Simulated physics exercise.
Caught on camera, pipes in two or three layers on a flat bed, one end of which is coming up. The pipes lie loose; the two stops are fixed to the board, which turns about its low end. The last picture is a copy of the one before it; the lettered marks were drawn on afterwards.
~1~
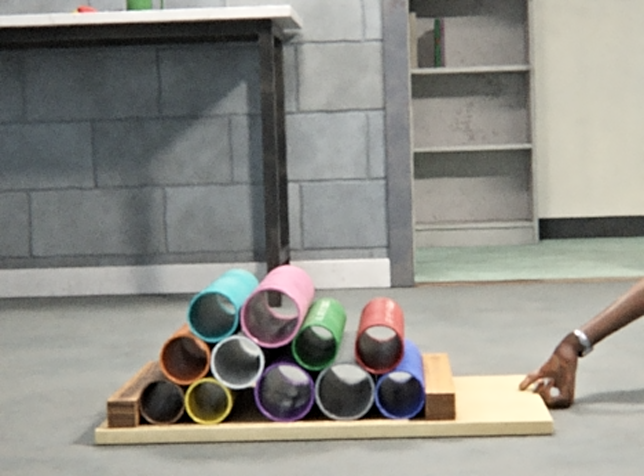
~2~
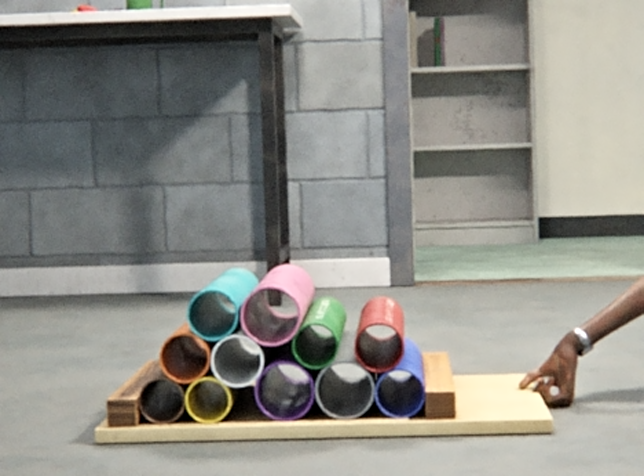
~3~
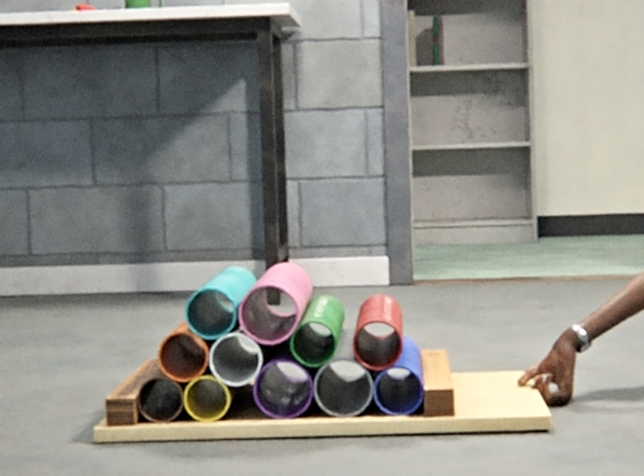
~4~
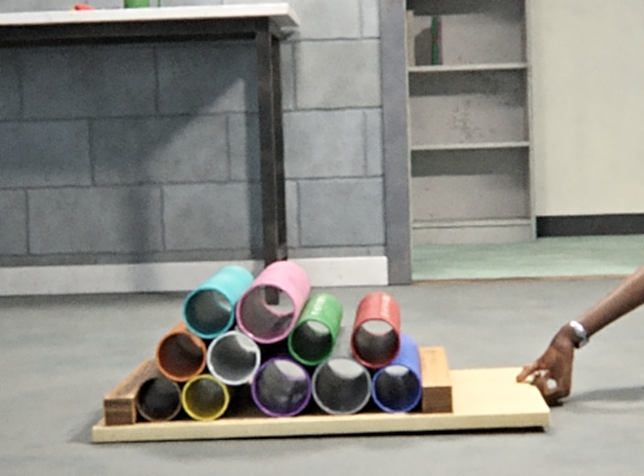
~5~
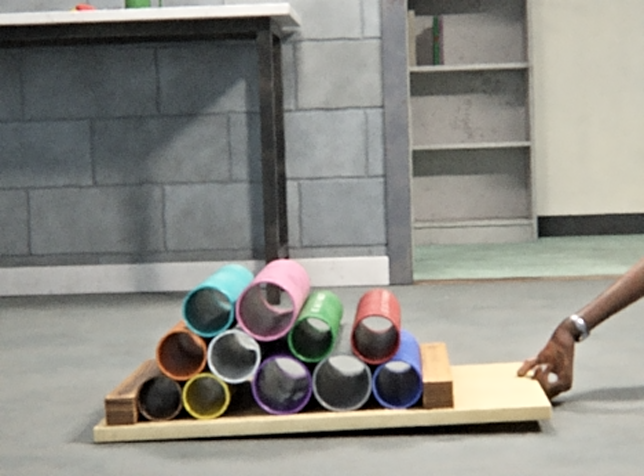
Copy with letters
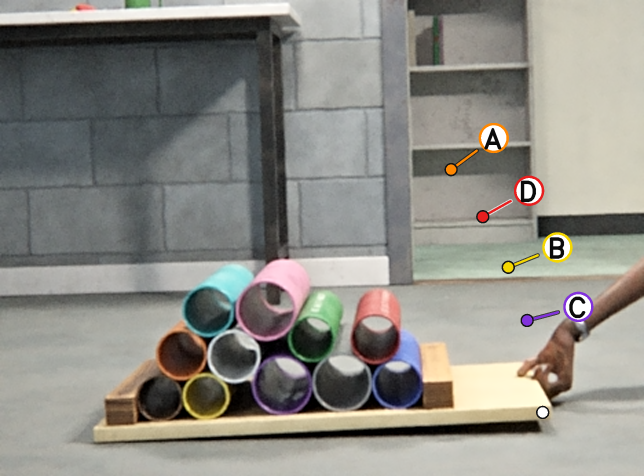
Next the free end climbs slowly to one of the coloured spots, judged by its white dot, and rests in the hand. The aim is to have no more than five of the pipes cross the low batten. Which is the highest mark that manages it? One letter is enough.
The answer is mark A.
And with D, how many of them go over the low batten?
At D the number is four.
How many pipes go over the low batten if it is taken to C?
With C, none.
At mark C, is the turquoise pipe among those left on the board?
Yes.
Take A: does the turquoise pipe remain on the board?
The turquoise pipe: No.
On the copy, A at (451, 170); B at (508, 267); C at (527, 320); D at (483, 217); the white dot at (543, 413).
On A. First, board at 19°.
Then, board at 35°.
Finally, board at 35°, five over the low batten.
By contrast, B four over the low batten (white, orange, turquoise, pink); C none over the low batten; D four over the low batten (white, orange, turquoise, pink).
